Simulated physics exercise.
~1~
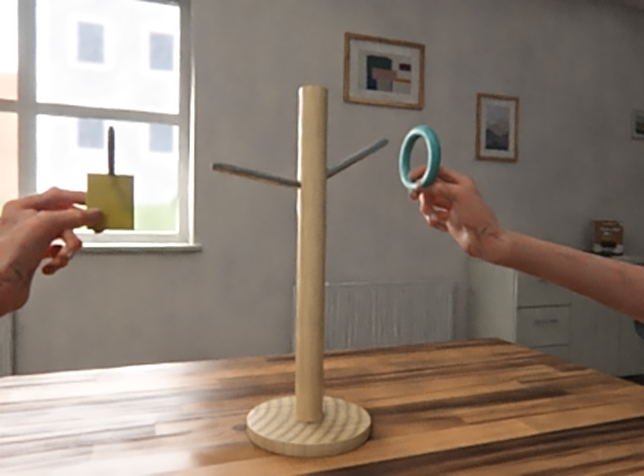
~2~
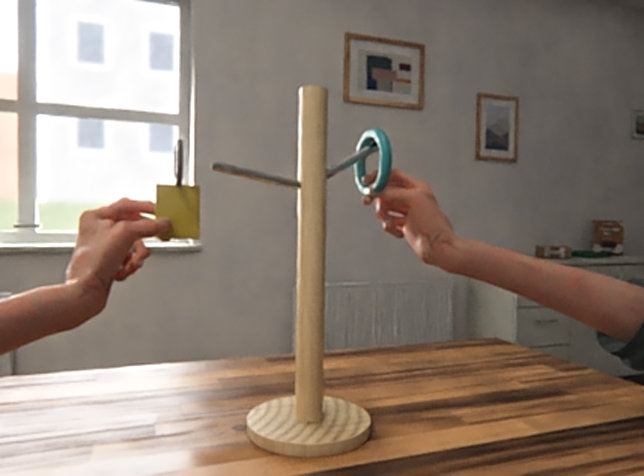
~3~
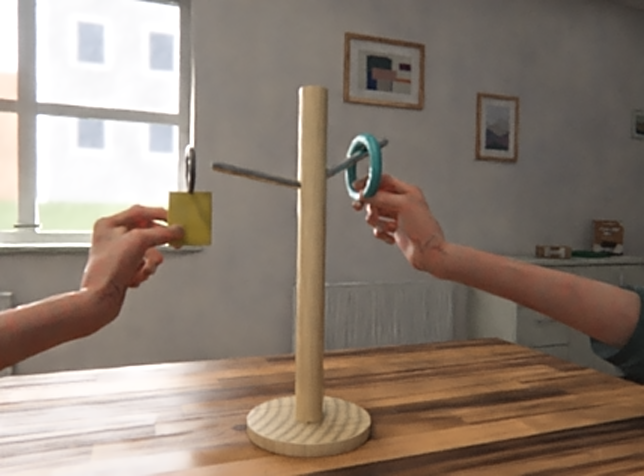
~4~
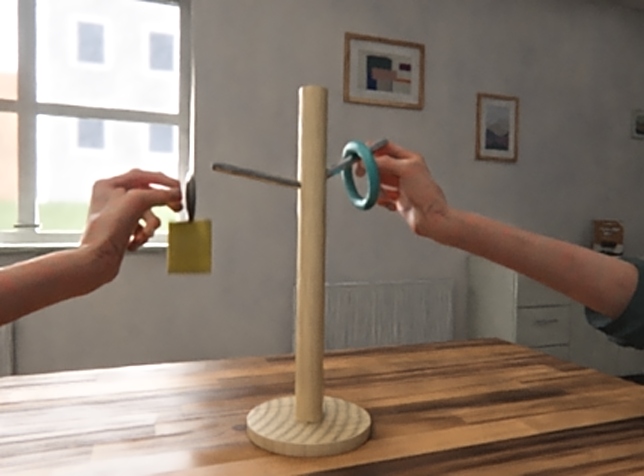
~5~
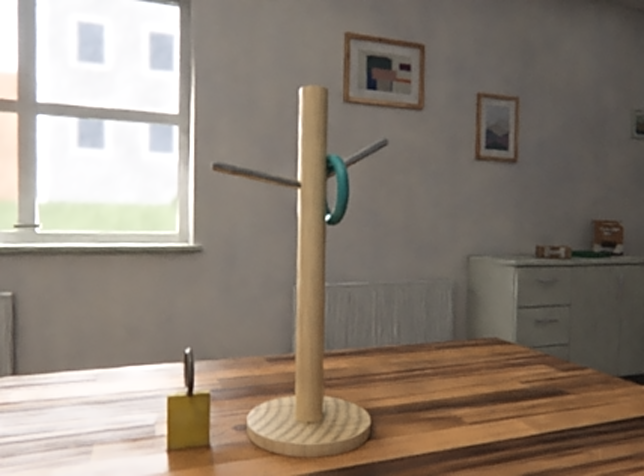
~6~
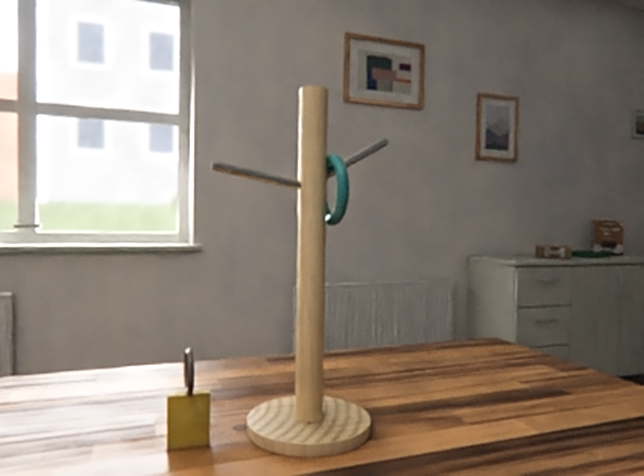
A yellow square tag with a dark loop on top, held by a hand at the left, moves right toward a wooden peg stand on a striped wooden table, seen from the front in a grey room with a window. From the right, another hand brings a turquoise ring leftward onto the stand's right peg. The tag stops near the tip of the left peg, then sinks lower, while the ring dips and tilts. With both hands gone, the tag is down on the table, left of the round base. The ring hangs still on its peg, close against the post.
